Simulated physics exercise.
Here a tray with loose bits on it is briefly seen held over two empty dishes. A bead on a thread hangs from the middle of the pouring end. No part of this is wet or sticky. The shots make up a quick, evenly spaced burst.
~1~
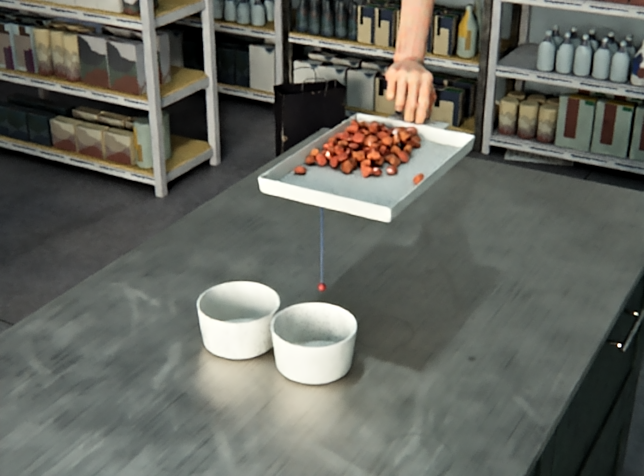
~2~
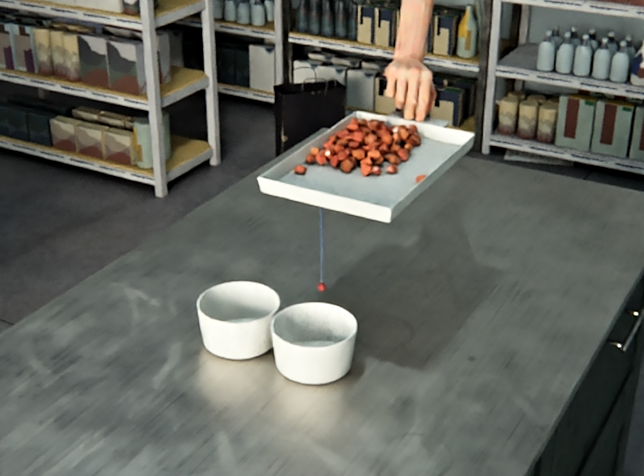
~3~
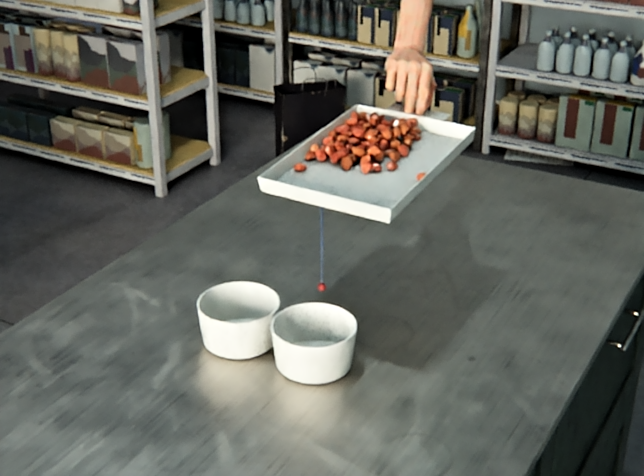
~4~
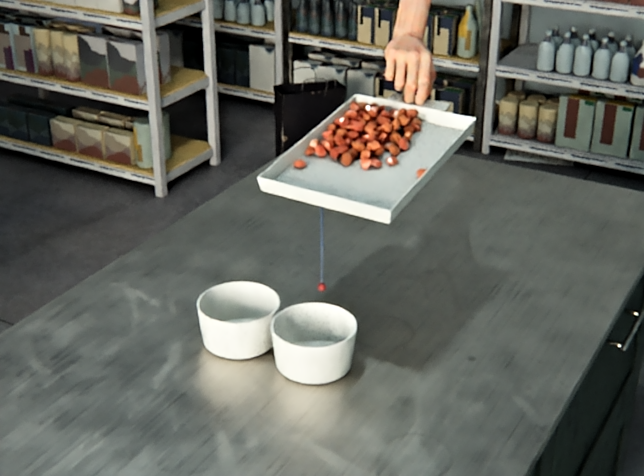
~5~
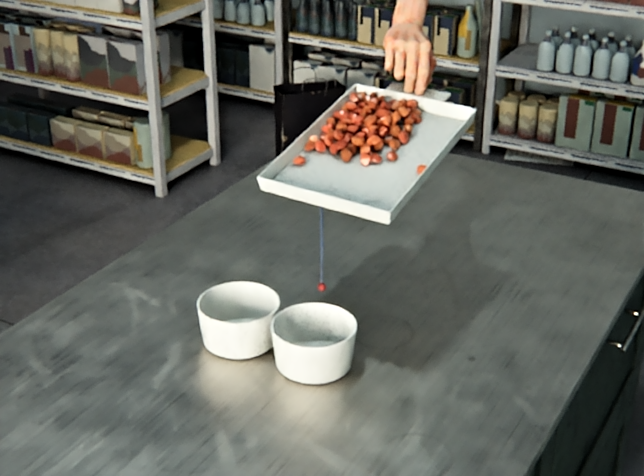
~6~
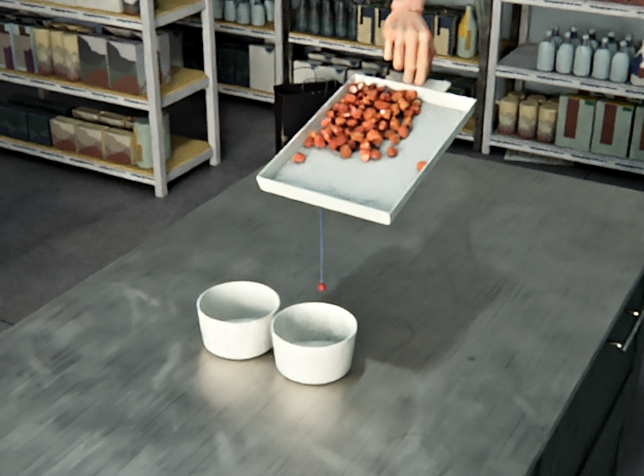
A white tray carrying a heap of reddish-brown bits is held by a hand at its far end above a grey worktop, seen from slightly above in a room lined with stocked shelves. Two empty white dishes sit side by side below, near a red bead hanging on a thread. The tray's far end rises slightly with the hand, tilting the tray gently toward its near right corner, while the dishes and view stay still.
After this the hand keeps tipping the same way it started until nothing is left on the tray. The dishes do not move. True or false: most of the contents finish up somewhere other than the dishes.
False.
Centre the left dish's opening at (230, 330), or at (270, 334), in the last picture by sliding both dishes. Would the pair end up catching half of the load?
At place one the minor share; at place two the minor share.
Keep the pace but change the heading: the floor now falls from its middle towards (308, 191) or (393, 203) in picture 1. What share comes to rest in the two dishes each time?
Respectively close to 80 and 10 in a hundred.
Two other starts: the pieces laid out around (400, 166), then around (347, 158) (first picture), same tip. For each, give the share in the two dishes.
It would be 60 in a hundred, and then 70 in a hundred.
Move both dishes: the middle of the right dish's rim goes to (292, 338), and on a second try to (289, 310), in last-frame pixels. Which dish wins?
Result, try one: The dish at right; try two: The dish at right.
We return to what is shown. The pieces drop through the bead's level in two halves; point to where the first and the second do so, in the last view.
(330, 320) for the early half, (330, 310) for the late half.
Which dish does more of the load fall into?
Well, that is right of the pair.
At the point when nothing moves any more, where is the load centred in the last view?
I'd say the middle ends up at about (315, 358).
Soon after the last picture, tray tipped steeply; most on the tray; a stray few in the right dish; a small part in the air.
A little later, tray tipped right over; about half on the tray; about a quarter in the right dish; a small part in the left dish; about a quarter outside both; a stray few in the air.
Later still, tray tipped past a quarter turn; about half in the right dish; a small part in the left dish; about a quarter outside both.
At rest, tray tipped past a quarter turn; about half in the right dish; a small part in the left dish; about a quarter outside both.
